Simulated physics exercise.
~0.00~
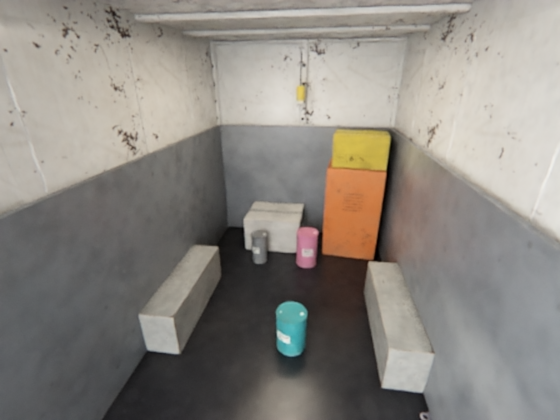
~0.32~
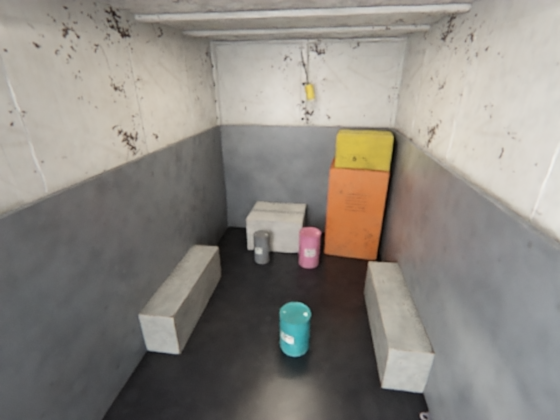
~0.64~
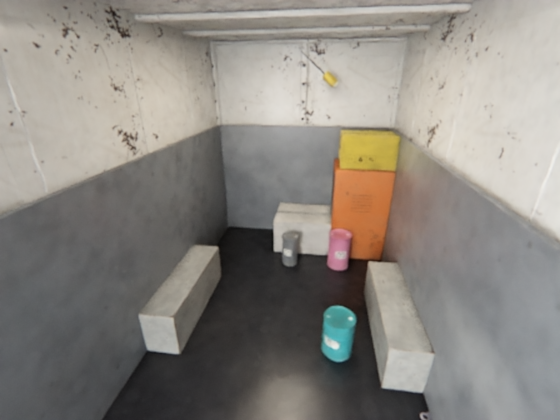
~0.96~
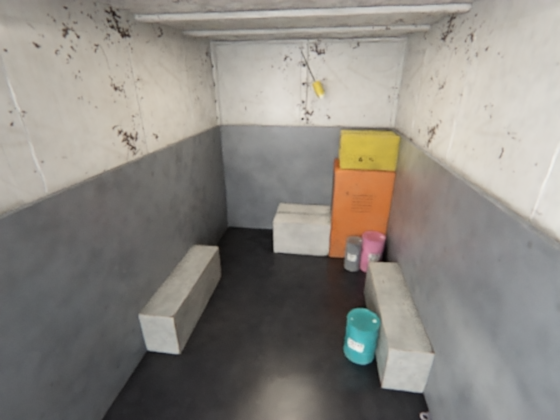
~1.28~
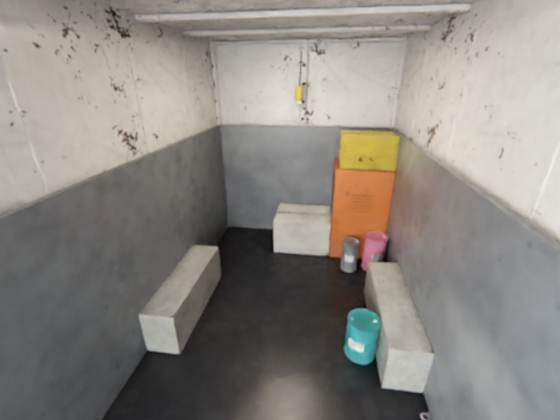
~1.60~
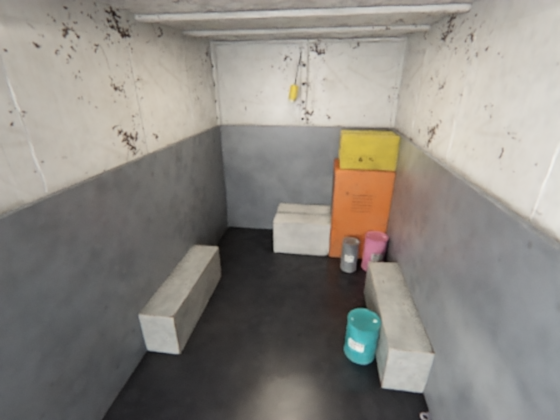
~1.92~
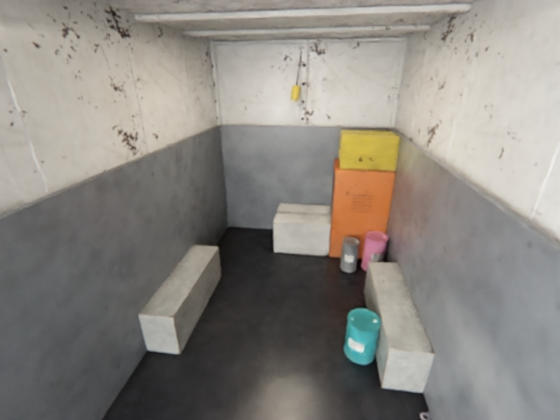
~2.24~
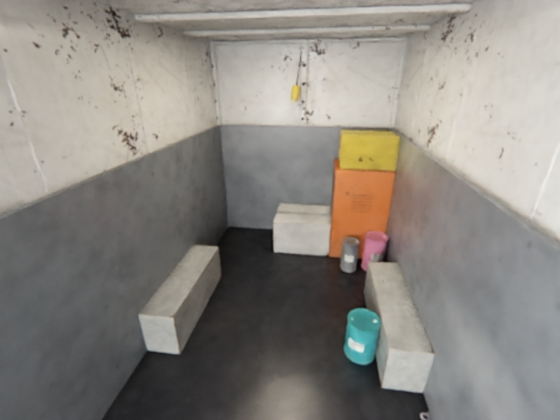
Orange appliance topped by a yellow box staying put while a white box and grey, pink and turquoise canisters slide right, remaining upright.
